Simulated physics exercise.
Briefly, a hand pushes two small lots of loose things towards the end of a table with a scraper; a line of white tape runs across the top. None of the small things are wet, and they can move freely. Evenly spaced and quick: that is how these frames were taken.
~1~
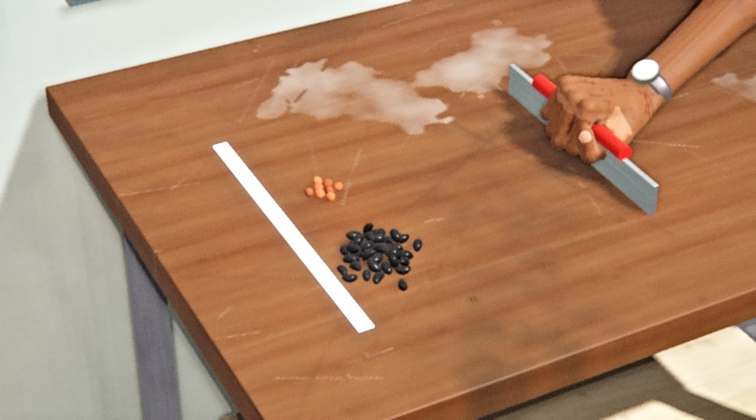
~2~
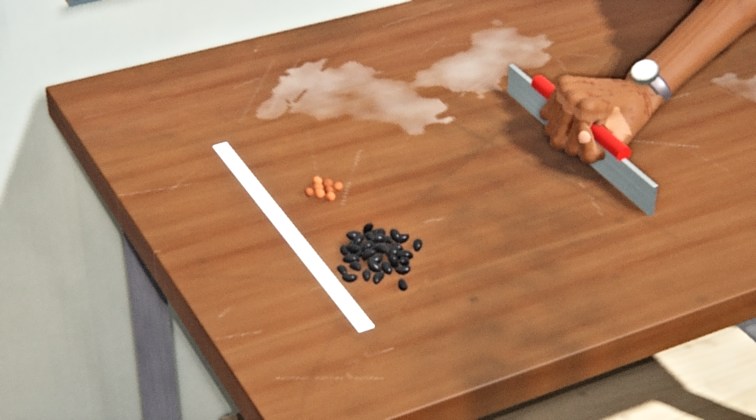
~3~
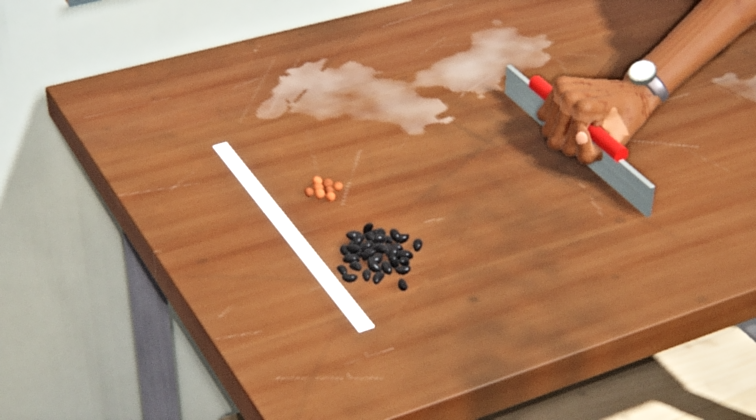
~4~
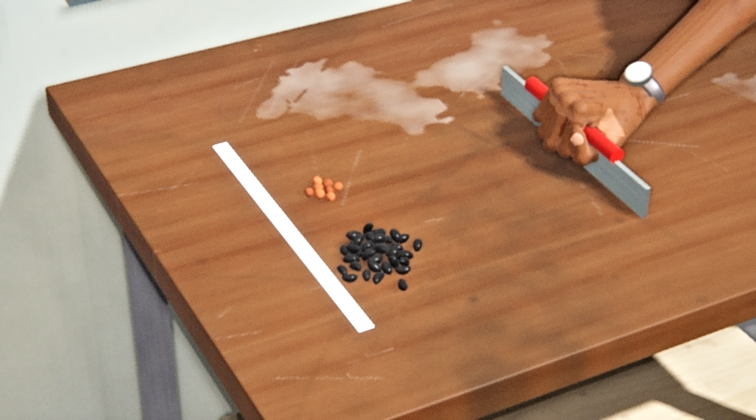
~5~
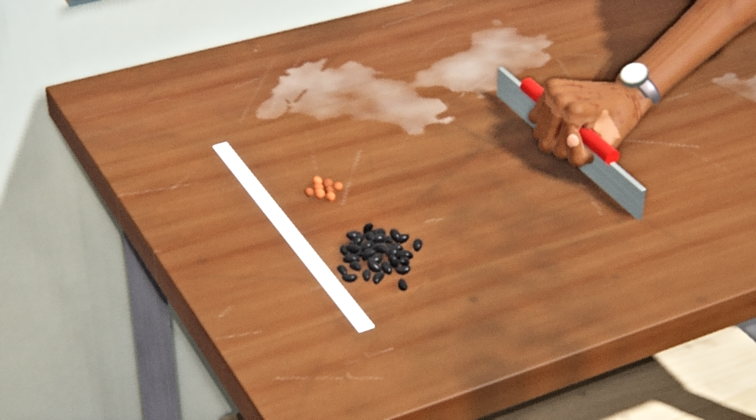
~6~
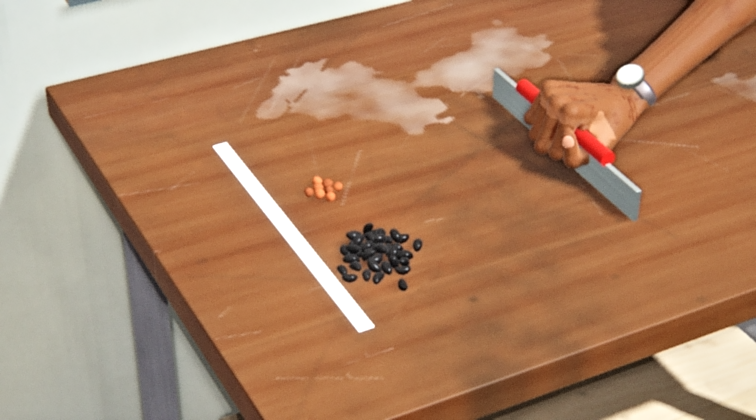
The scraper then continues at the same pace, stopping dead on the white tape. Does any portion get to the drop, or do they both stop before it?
Front portion: Stops before it. Back portion: Stops before it.
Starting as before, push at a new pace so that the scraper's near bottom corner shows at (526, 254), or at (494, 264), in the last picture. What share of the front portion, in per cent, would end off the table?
About 10 percent in the first try, about 40 percent in the second.
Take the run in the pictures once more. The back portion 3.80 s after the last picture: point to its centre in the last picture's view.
Its middle is roughly at (258, 210) in the last frame.
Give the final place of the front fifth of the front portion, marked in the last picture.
Look near (268, 284) in the last frame.
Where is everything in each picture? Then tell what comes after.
In the first frame, scraper (644, 190), at rest; white tape (226, 153), well back from the edge; edge at (166, 271); front portion (377, 248), some black beans; back portion (318, 188), a few clay pellets.
In the second frame, scraper (643, 191); back portion (318, 188).
In the third frame, scraper (640, 191); front portion (377, 248).
In the fourth frame, scraper (636, 193); back portion (318, 188).
In the fifth frame, scraper (631, 194); front portion (377, 248).
In the sixth frame, scraper (627, 196); white tape (226, 153); edge at (166, 271); front portion (377, 248); back portion (318, 188).
Then, 1.75 s later than the last frame, scraper still moving, near (426, 165); front portion all on the table, its front near (342, 270); back portion all on the table, its front near (309, 192).
Then, 3.52 s later than the last frame, scraper stopped at the white tape; front portion all on the table, its front near (265, 294); back portion all on the table, its front near (245, 215).
When it is over, scraper stopped at the white tape; front portion all on the table, its front near (265, 294); back portion all on the table, its front near (245, 215).
